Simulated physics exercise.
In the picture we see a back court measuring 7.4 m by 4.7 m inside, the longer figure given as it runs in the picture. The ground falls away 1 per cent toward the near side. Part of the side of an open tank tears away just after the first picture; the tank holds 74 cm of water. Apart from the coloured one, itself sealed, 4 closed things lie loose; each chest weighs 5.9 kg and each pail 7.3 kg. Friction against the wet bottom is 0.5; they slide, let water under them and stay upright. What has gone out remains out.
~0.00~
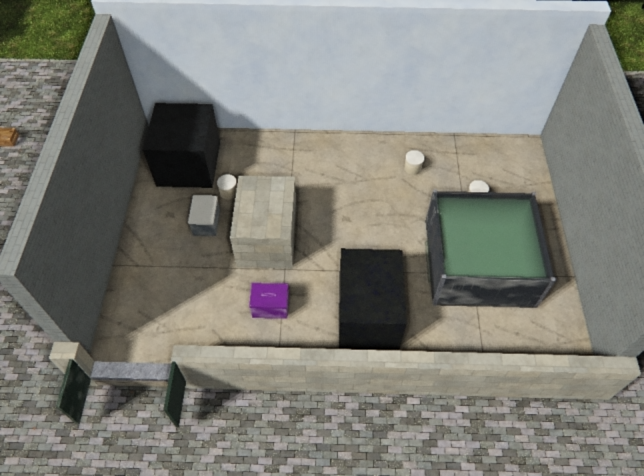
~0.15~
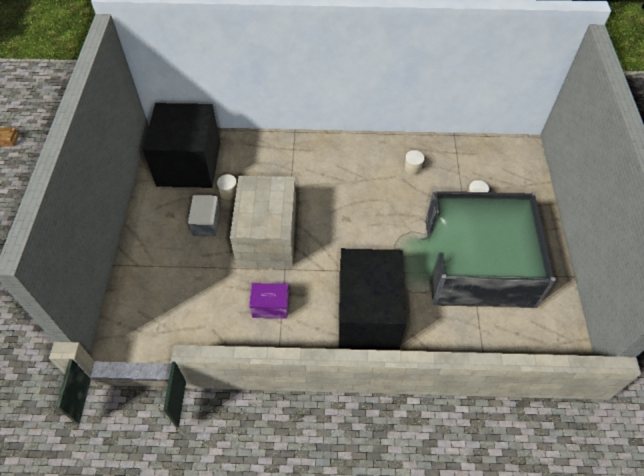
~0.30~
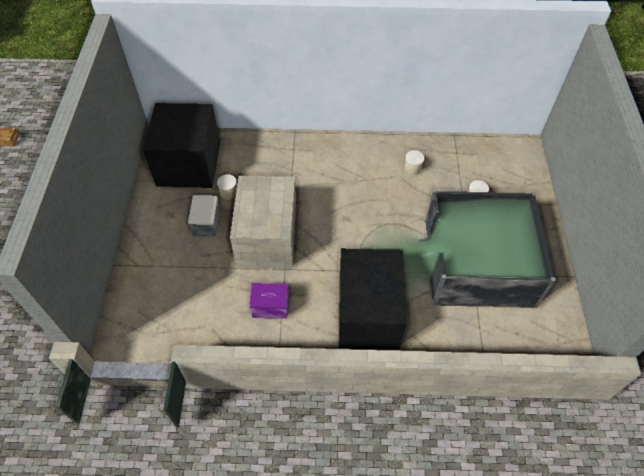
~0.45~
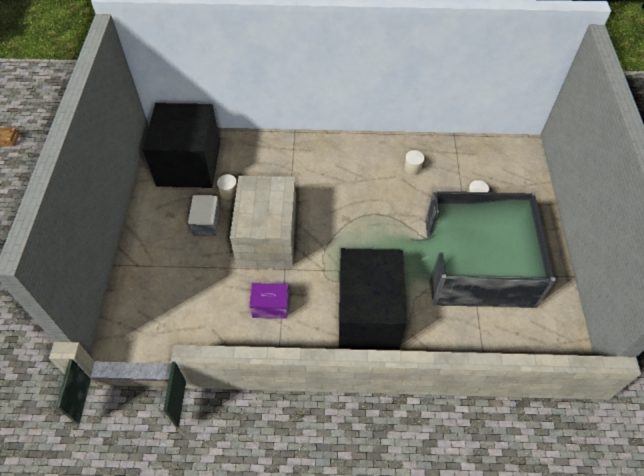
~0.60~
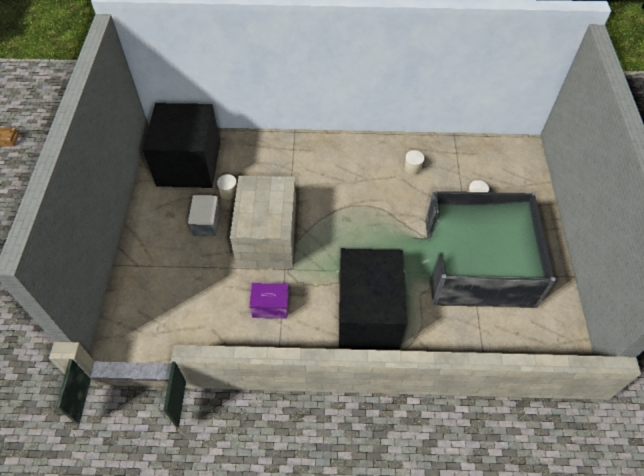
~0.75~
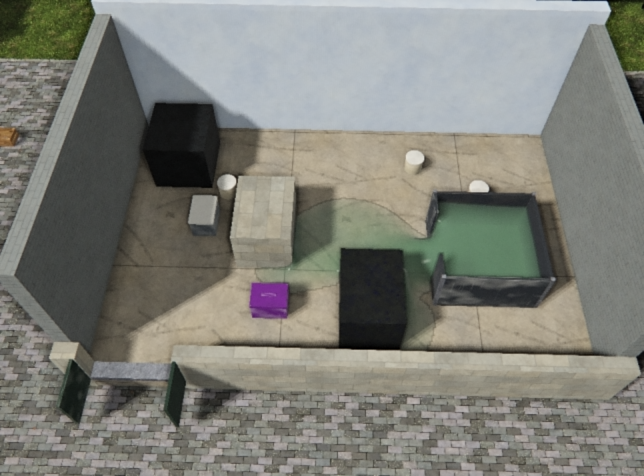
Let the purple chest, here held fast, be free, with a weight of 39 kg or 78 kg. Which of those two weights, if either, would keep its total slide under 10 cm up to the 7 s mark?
Only the heavier one.
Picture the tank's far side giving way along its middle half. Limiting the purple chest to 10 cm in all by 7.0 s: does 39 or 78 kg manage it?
Then the lighter mass suffices.
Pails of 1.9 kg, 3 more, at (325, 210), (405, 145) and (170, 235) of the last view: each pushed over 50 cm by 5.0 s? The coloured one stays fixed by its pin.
In that order: Farther, then farther, then farther.
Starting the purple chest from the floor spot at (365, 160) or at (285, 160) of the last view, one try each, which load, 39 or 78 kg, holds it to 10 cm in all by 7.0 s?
Well, the little one does for the first, just the big one for the second.
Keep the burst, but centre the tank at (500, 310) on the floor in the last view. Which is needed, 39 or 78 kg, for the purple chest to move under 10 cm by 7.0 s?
So then the lighter weight suffices.
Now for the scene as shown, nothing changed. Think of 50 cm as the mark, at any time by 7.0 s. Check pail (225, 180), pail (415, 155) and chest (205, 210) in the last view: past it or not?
First one not that far, second not that far, third too far.
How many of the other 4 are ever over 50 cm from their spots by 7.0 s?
That adds up to 1.
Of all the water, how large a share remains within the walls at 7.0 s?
About 96 in a hundred parts of the water.
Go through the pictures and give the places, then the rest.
In the first picture, the purple chest at (269, 295), on the bottom; water covers 2.2 m2; 0 of 5 have shifted.
In the second picture, the purple chest at (269, 295) rests on the ground; 2.7 m2 under water; 0 of 5 have shifted.
In the third picture, the purple chest at (269, 295), on the bottom; 3.4 m2 under water; 0 of 5 have shifted.
In the fourth picture, the purple chest at (269, 295) rests on the ground; 4.1 m2 under water; 0 of 5 have shifted.
In the fifth picture, the purple chest at (269, 295), on the bottom; water covers 5.2 m2; 0 of 5 have shifted.
In the sixth picture, the purple chest at (269, 295), on the bottom; water covers 6.1 m2; 0 of 5 have shifted.
After 1.4 s the purple chest would be 0 cm from its start with 39 kg and 0 cm from its start with 78 kg; 6 cm of water round it then.
After 3.1 s the purple chest would be 41 cm from its start with 39 kg and 0 cm from its start with 78 kg; 6 cm of water round it then.
After 4.9 s the purple chest would be 41 cm from its start with 39 kg and 0 cm from its start with 78 kg; 5 cm of water round it then.
After 7.0 s the purple chest would be 41 cm from its start with 39 kg and 0 cm from its start with 78 kg; 4 cm of water round it then.
